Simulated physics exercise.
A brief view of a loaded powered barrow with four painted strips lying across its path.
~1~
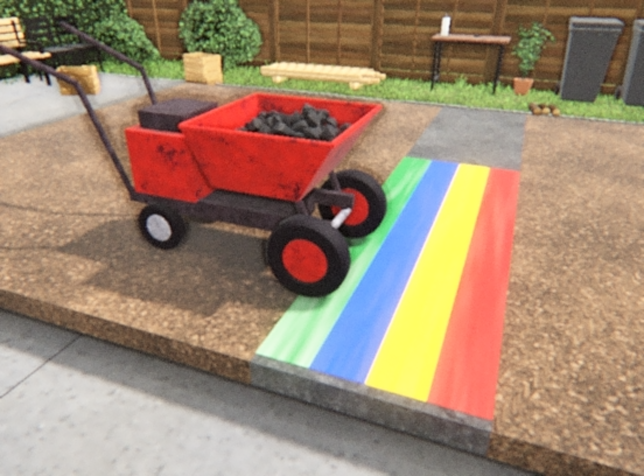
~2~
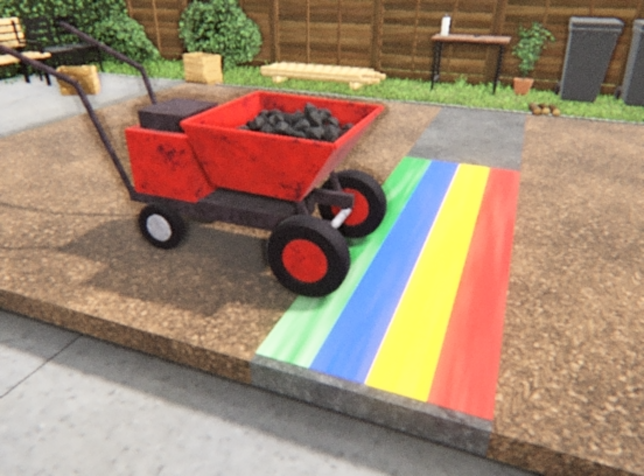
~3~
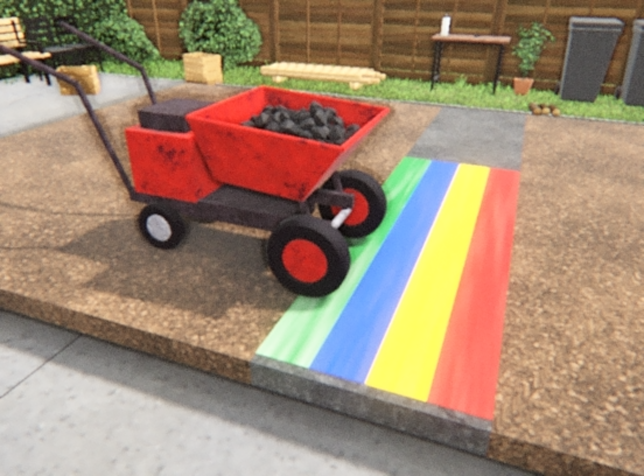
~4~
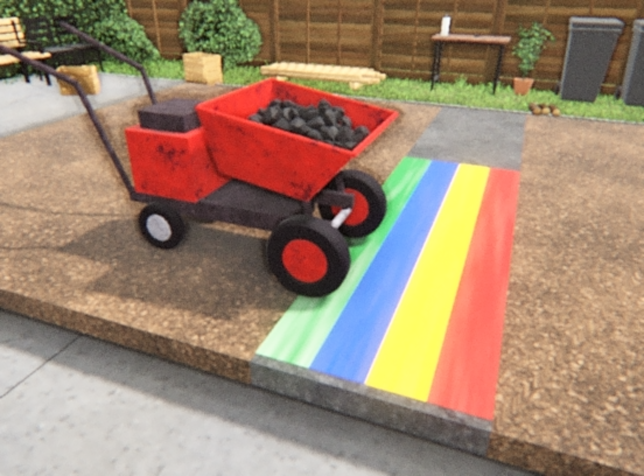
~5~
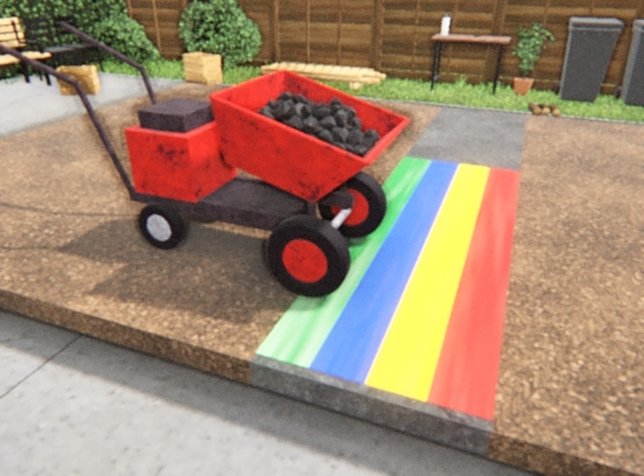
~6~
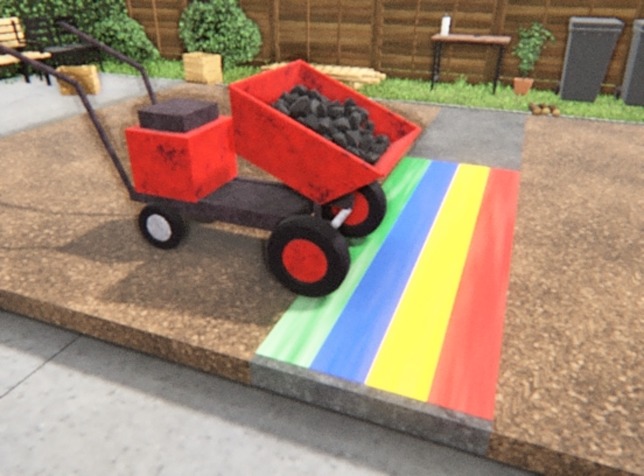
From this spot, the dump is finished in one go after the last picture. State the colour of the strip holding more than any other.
It is red.
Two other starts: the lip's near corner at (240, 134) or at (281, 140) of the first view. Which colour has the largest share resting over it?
Taking them in order, it would be that blue strip and then the yellow strip.
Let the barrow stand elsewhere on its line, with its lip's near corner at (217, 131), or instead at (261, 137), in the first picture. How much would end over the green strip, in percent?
The first position yields around 30 per cent; the second yields around 0 per cent.
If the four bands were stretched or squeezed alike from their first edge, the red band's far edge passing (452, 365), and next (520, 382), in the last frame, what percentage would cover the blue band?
0 per cent, then 0 per cent, roughly.
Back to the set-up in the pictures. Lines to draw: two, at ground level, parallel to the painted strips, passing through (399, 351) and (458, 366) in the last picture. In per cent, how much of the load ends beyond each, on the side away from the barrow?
Close to 70 per cent, then close to 50 per cent.
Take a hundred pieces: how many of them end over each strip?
Here's the split: Green strip gets 0 %, blue strip 0 %, yellow strip 15 %, red strip 40 %.
Shortly afterwards, skip tipped steeply; the whole lot in the skip.
Next, skip tipped right over; near two thirds in the skip; a little over the yellow strip; near a quarter over the red strip; only a few off the paint.
Some moments later, skip tipped right over; near a quarter in the skip; a little over the yellow strip; near a third over the red strip; near a quarter off the paint.
In the end, skip tipped right over; near a quarter in the skip; none at all over the green strip; none at all over the blue strip; a little over the yellow strip; near a third over the red strip; near a quarter off the paint.
